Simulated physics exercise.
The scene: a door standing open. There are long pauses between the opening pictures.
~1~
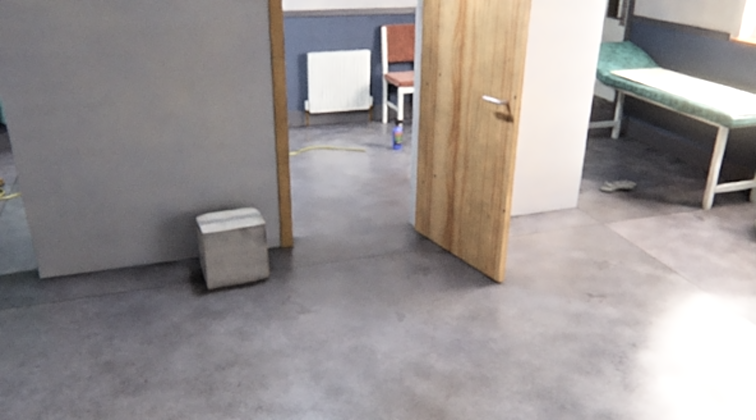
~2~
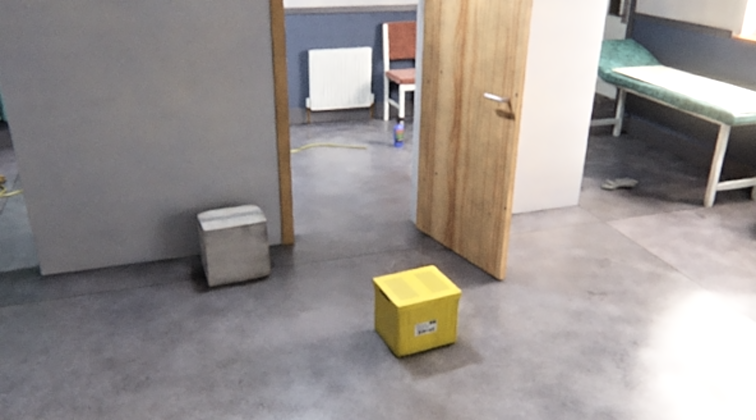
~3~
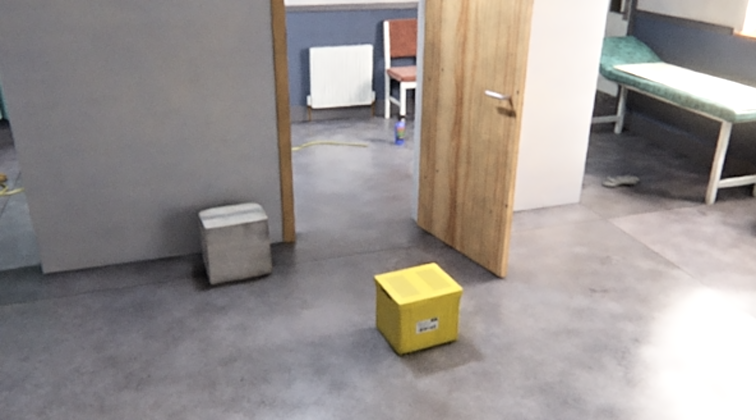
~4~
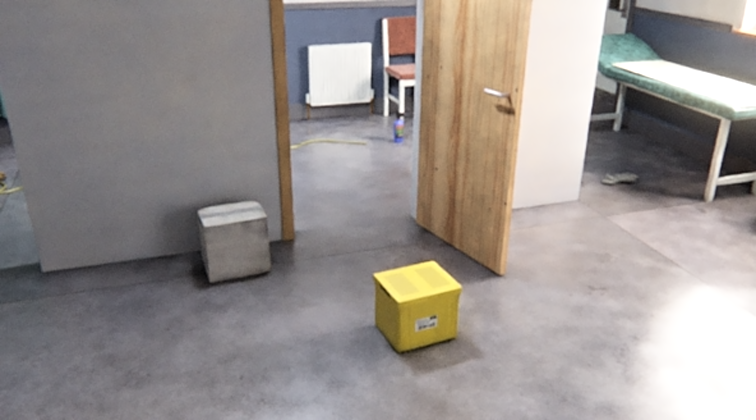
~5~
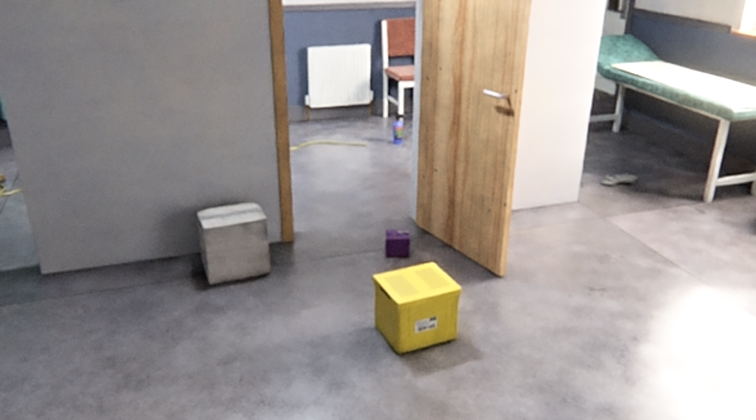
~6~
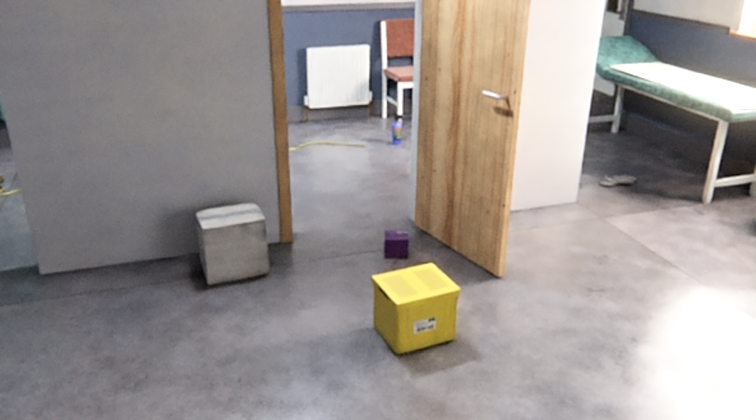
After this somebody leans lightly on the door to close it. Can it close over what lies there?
The door closes.
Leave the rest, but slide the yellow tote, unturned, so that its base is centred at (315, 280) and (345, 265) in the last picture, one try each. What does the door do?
First, it shuts; second, it stops short.
Then, 1.70 s past the last view, door at 56°; purple box displaced a little near (388, 242).
Then, 2.50 s past the last view, door at 24°; purple box displaced well along near (357, 232).
Finally, door at 0°; moved from the start, purple box; the other 2 still in place. Final places as the last picture's camera would see them, purple box near (345, 219).
